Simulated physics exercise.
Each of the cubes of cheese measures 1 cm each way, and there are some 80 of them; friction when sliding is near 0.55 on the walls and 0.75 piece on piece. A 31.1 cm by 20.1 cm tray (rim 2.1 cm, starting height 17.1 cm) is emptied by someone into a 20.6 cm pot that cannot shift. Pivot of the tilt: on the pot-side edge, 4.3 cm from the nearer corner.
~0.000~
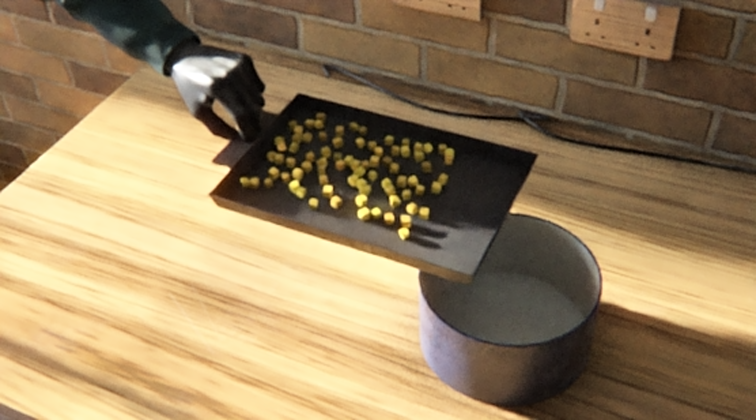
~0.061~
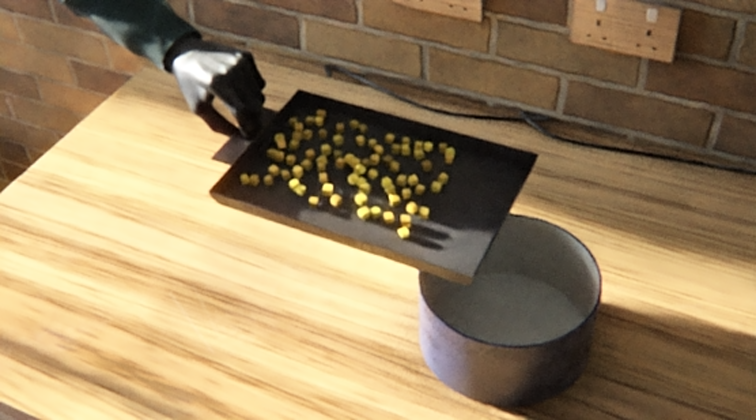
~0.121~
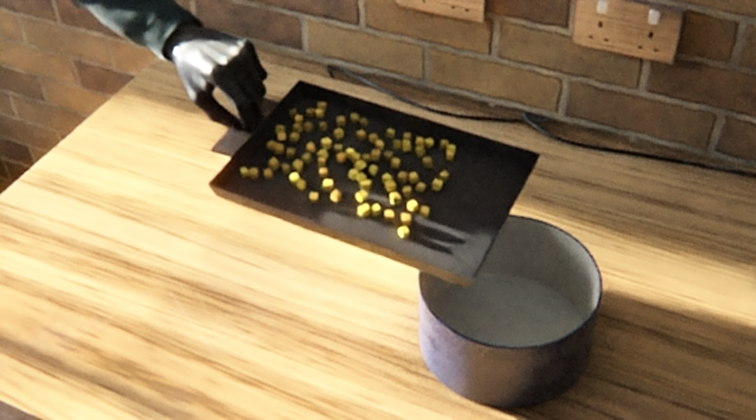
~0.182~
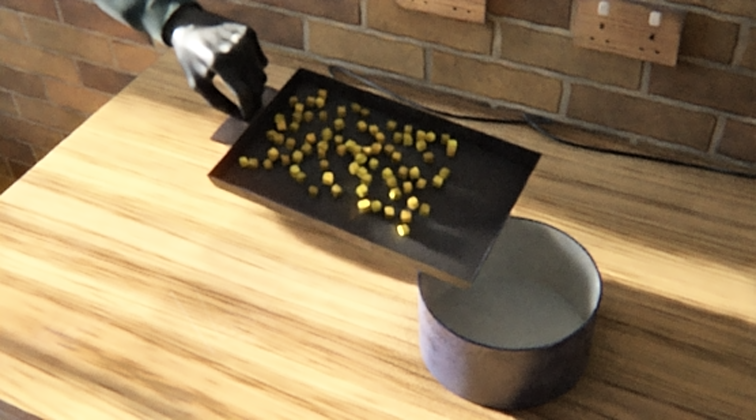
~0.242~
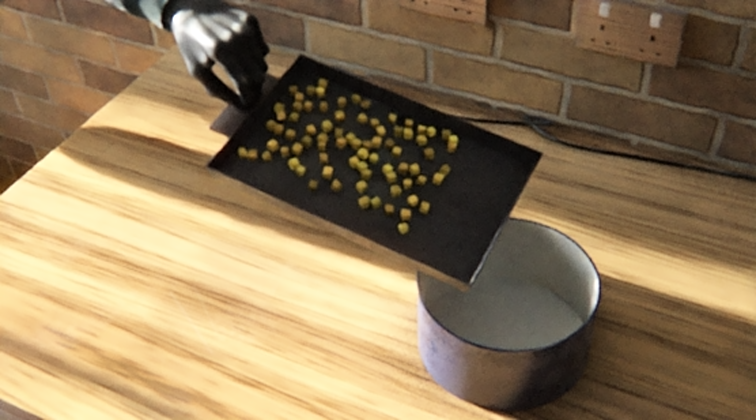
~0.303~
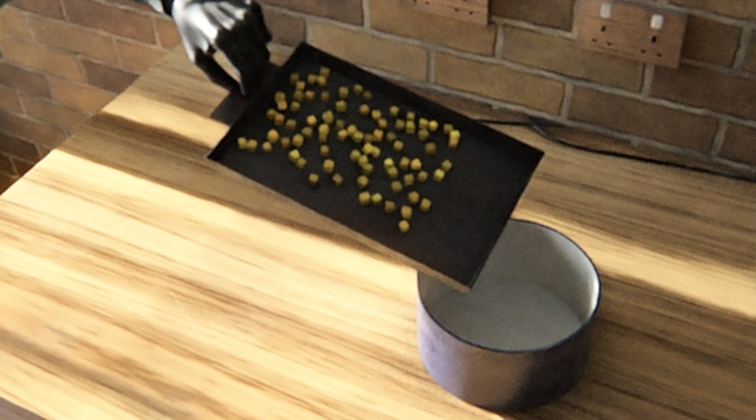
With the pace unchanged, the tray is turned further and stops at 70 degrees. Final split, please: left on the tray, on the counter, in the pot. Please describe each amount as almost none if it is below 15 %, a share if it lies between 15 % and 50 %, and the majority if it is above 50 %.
Result: Tray: Will likely be medium. Counter: Will likely be medium. Pot: Will likely be medium.
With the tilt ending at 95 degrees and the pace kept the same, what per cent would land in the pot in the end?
Share in the pot: Around 60 %.
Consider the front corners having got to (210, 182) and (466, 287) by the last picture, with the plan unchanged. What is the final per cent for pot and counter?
Pot 5; counter 45.
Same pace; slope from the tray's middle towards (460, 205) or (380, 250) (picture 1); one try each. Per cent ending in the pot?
Near 25 and 5 per cent, in that order.
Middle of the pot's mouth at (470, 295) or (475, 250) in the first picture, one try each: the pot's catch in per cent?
Roughly 35 and 0 percent.
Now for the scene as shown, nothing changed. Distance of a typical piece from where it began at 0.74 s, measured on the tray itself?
Displacement on the tray: Roughly 4 cm.
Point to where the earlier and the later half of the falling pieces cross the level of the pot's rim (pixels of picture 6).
The first half passes near (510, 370) and the second half near (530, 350).
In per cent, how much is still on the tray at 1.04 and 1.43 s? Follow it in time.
The figures go 85 and then 40.
Then, at 0.74 s, tilt 41 degrees; the tray holds 100 %, the pot 0 %.
Then, at 1.04 s, tilt 59 degrees; the tray holds 85 %, the pot 0 %.
After 1.43 s, tilt 70 degrees; the tray holds 40 %, the pot 25 %.
By 2.5 s all is still; tray 40 %, counter 35 %, pot 25 %.
